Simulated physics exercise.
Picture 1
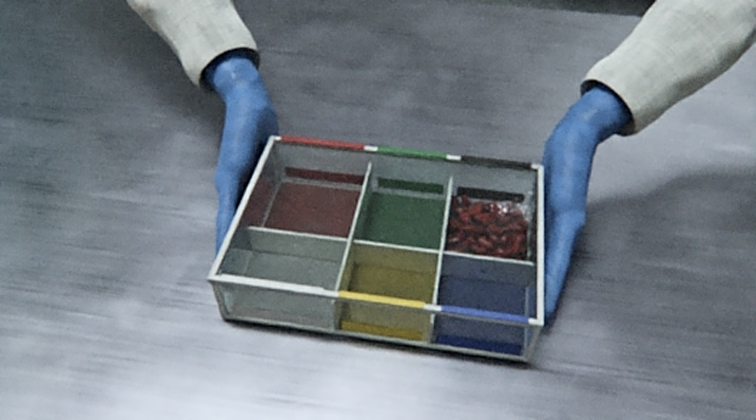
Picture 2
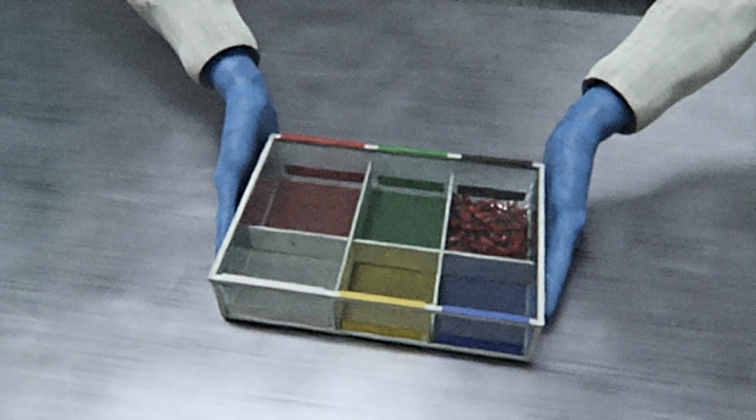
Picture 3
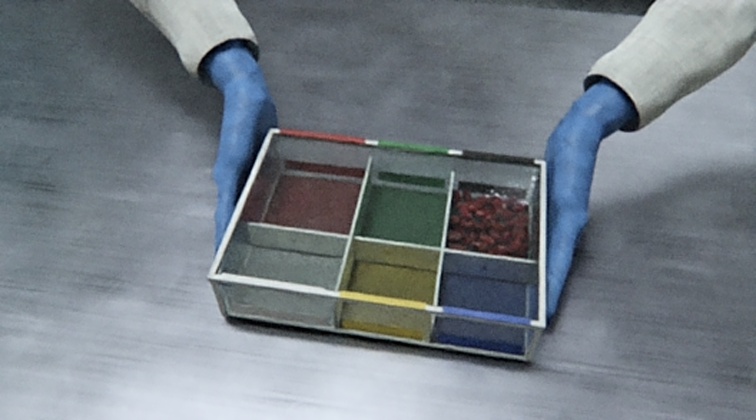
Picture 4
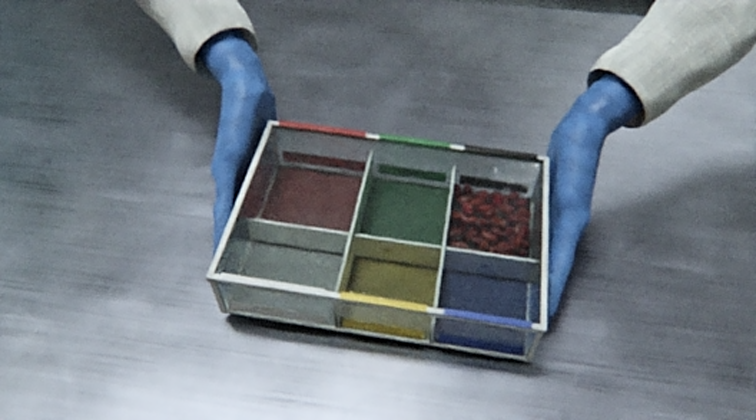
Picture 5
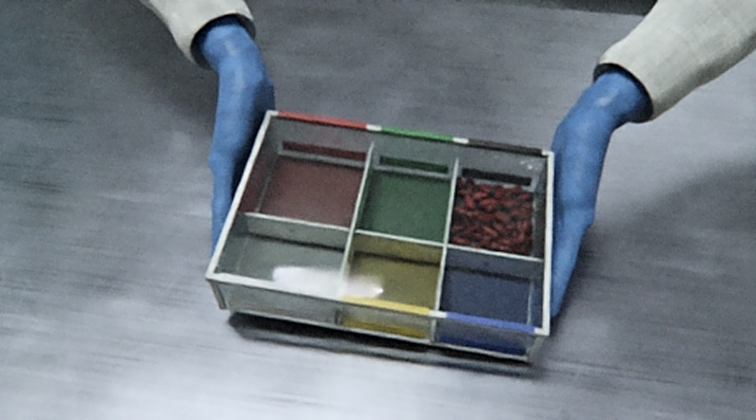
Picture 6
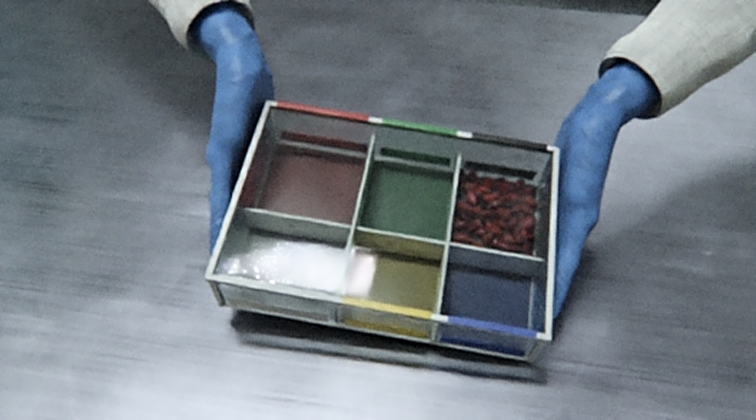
On a grey metal surface, blue-gloved hands gradually tilted a clear box with coloured compartments, red pieces staying in the back right one, while a whitish glare appeared over the front left.
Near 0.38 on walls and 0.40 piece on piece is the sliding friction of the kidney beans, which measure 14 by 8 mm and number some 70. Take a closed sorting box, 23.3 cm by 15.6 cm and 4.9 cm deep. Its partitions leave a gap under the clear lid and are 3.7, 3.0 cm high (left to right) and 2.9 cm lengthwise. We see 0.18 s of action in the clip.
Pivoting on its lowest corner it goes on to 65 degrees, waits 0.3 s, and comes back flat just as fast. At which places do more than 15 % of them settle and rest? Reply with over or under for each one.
Red: Under, blue: Under, green: Under, yellow: Under, white: Under, black: Over.
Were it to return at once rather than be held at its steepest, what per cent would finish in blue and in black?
You'd end up with blue at 5 per cent and black at 95 per cent.
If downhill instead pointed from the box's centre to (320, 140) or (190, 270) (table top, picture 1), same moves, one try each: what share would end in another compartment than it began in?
Estimate: Some 0 % and some 15 % respectively.
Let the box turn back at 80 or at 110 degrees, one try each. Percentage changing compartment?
Some 45 and some 80 per cent, respectively.
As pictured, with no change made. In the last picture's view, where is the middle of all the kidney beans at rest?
Close to pixel (498, 258).
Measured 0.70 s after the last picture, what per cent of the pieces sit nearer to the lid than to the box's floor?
10 %.
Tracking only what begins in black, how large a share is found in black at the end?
Roughly 100 per cent.
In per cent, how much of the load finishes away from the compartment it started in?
5 percent.
Then, 0.70 s after the last picture, tilt 65 degrees; blue 5 %, black 95 %.
Then, 1.17 s after the last picture, tilt 36 degrees; blue 5 %, black 95 %.
Then, 1.71 s after the last picture, tilt 0 degrees; blue 5 %, black 95 %.
In the end, red 0 %, blue 5 %, green 0 %, yellow 0 %, white 0 %, black 95 %.
